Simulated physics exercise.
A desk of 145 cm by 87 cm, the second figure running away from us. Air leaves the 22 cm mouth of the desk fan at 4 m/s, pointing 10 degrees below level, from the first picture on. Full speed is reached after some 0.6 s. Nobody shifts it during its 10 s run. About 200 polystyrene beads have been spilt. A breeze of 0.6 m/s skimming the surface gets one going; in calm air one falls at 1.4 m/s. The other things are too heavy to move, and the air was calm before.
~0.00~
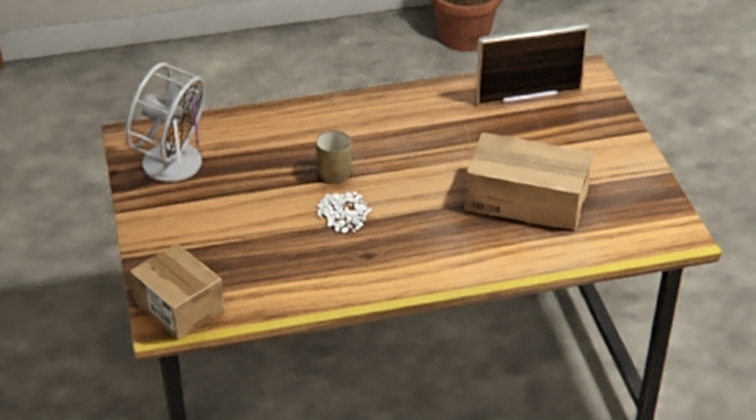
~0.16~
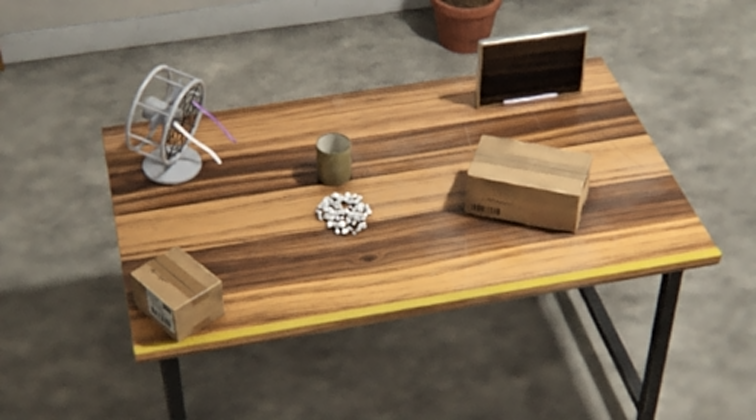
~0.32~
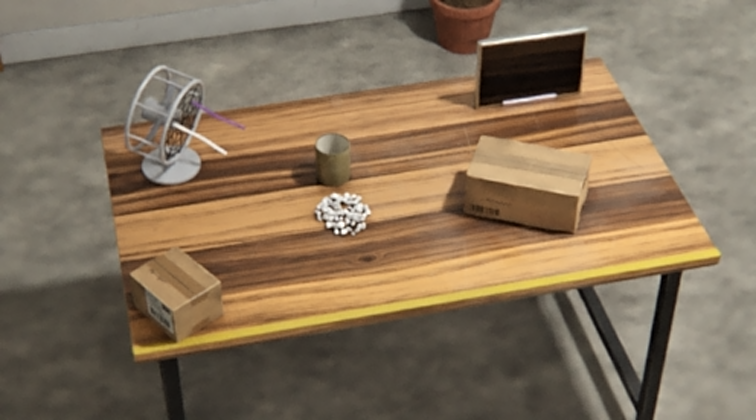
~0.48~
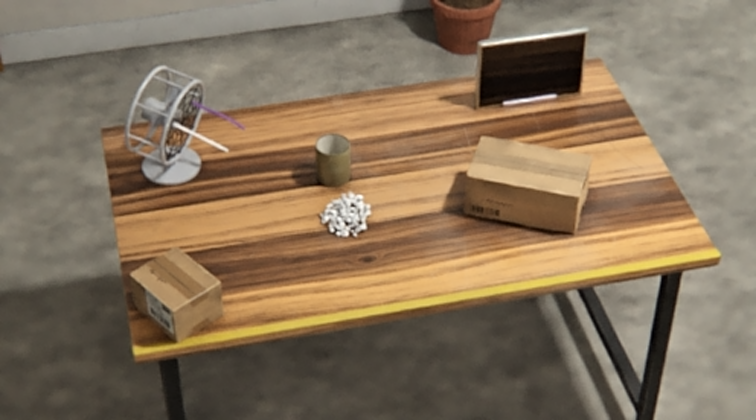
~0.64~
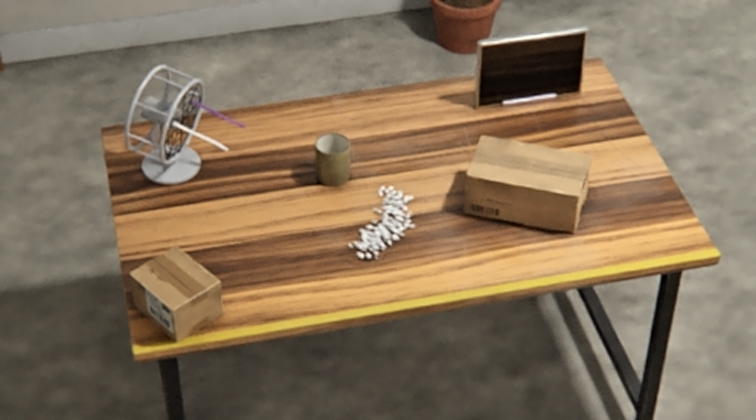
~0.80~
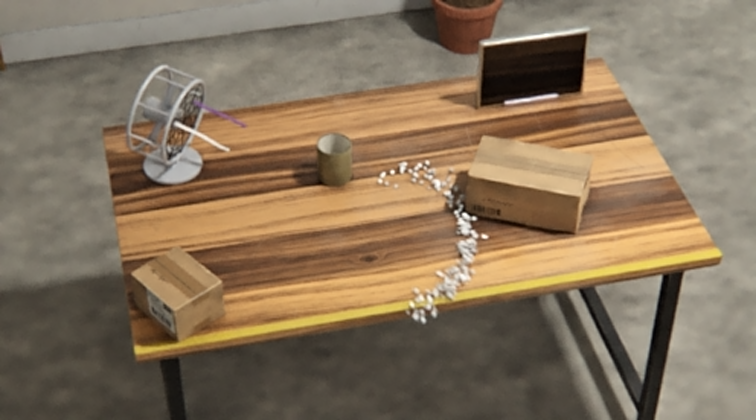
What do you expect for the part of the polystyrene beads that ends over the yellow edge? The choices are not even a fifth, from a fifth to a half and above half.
By then over half are over the yellow edge.
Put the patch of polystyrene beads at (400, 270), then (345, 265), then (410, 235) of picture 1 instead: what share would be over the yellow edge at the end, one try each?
In that order: 100 %, 100 %, 100 %.
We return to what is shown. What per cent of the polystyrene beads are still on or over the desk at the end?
About 0 %.
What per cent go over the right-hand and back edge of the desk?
Roughly 10 % right-hand, 10 % back.
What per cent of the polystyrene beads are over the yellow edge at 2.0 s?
Near 80 %.
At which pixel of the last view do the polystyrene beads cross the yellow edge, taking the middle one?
Near (510, 292).
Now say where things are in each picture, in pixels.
The middle of the polystyrene beads is near (341, 212), none has stirred yet and the mouth of the desk fan is at (166, 113), in the first frame.
The middle of the polystyrene beads is near (341, 213), none has stirred yet and the yellow edge is centred on (439, 303), in the second frame.
The middle of the polystyrene beads is near (340, 213), none has stirred yet, the top of a mug is at (332, 144) and the top of a box is at (529, 164), in the third frame.
The middle of the polystyrene beads is near (348, 216), the farthest in sight from the desk fan is at (364, 228) and about 25 % have left their places, in the fourth frame.
The middle of the polystyrene beads is near (388, 228), the farthest in sight from the desk fan is at (412, 227) and all have left their places, in the fifth frame.
The middle of the polystyrene beads is near (461, 252), the farthest in sight from the desk fan is at (452, 298) and all have left their places, in the sixth frame.
After 2.0 s, 14 % are on the move or not yet settled, 80 % are over the yellow edge.
After 3.2 s, 2 % are on the move or not yet settled, 80 % are over the yellow edge.
After 5.5 s, 1 % are on the move or not yet settled, 80 % are over the yellow edge.
After 10.0 s, at the end, 80 % are over the yellow edge.
